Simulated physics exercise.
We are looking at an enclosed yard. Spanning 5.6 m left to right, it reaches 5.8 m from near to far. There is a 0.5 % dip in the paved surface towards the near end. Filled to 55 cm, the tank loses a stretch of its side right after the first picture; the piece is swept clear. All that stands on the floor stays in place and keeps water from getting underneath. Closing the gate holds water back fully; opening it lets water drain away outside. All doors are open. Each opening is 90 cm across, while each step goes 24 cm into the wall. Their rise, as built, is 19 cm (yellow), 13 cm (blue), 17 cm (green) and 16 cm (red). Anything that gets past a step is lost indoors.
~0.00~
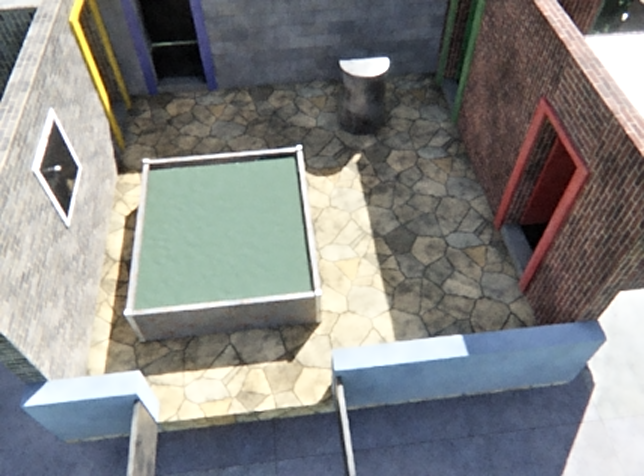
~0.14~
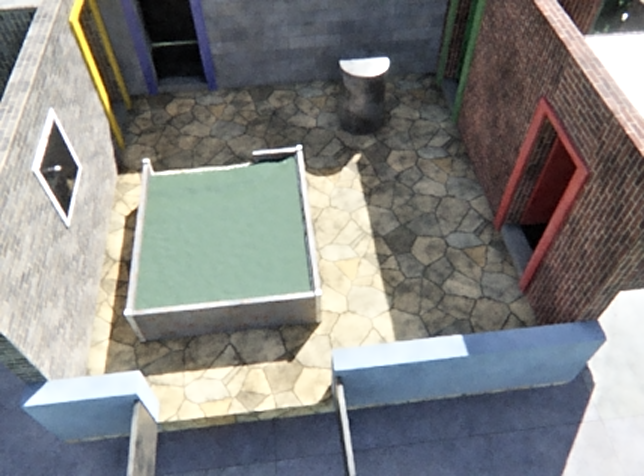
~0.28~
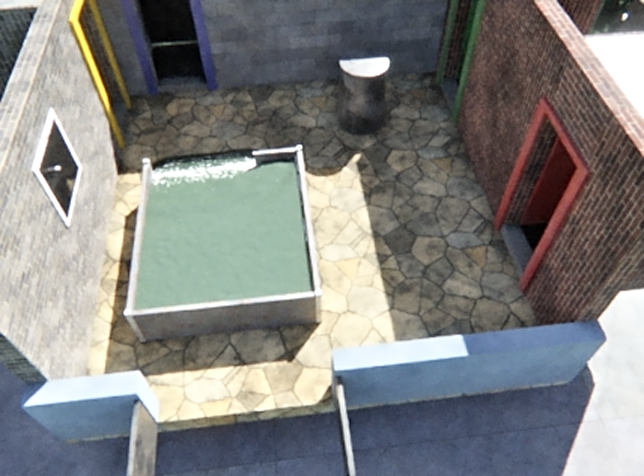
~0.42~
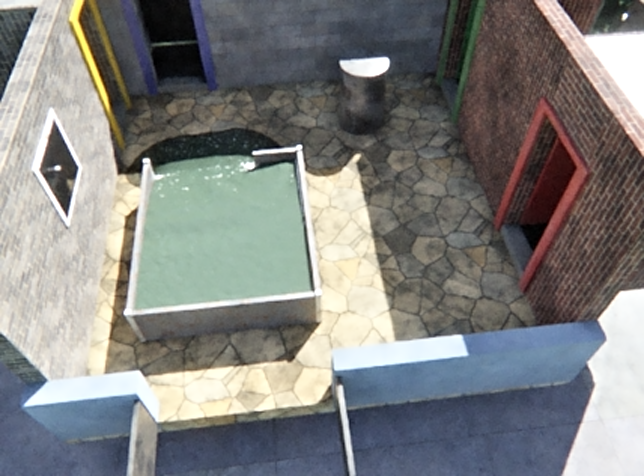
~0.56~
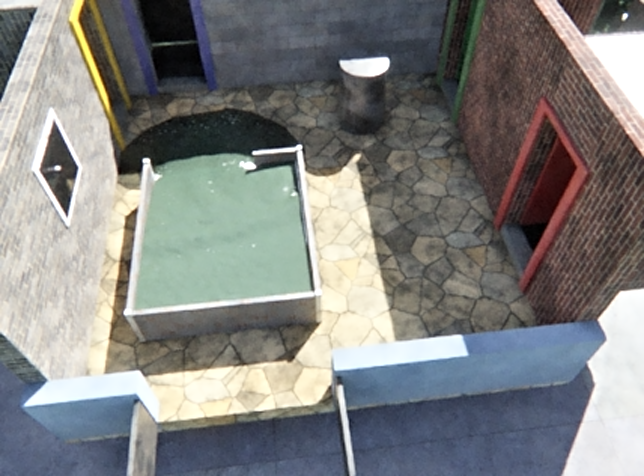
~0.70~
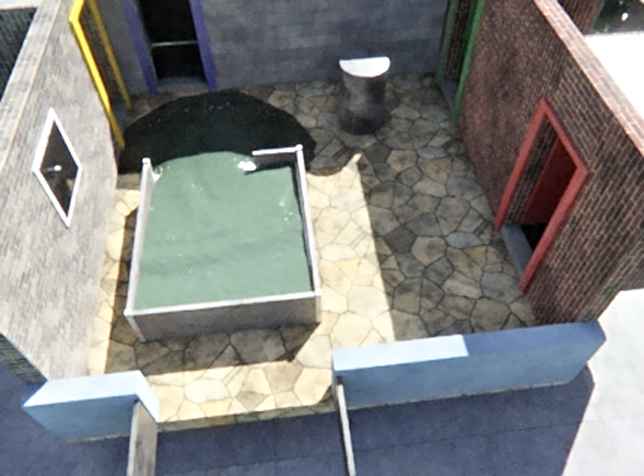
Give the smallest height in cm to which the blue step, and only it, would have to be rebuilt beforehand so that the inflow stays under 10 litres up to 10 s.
Roughly 32 cm.
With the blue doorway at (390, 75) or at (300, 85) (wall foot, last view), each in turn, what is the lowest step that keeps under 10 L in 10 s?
First place around 15 cm, second around 15 cm.
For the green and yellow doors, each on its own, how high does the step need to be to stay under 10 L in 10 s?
Roughly 18 cm at green and 27 cm at yellow.
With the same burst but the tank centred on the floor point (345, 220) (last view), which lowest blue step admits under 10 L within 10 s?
Then about 17 centimetres at the least.
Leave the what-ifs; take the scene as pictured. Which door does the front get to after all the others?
That would be the red door.
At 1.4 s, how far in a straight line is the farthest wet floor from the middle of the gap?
Roughly 3.0 m.
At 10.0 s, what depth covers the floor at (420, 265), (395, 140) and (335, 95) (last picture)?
6, 4 and 8 cm, respectively.
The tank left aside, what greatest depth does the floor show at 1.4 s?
I'd put it near 34 cm.
After 1.4 s water covers 25 % of the floor, deepest (34 cm) near (141, 95); 30 cm at the blue door, 33 litres in over its 13 cm step.
After 3.0 s water covers 40 % of the floor, deepest (32 cm) near (129, 109); 31 cm at the blue door, 217 litres in over its 13 cm step.
After 10.0 s water covers 95 % of the floor, deepest (14 cm) near (435, 369); 7 cm at the blue door, 311 litres in over its 13 cm step.
At the blue door as built, the water arrived by 0.8 s and peaked near 35 cm at 2.4 s.
Run again over the same 10 s with other heights there, 37 litres in over 27.5 cm, 2 litres over 37 cm. The limit of 10 litres is kept from about 32 cm up.
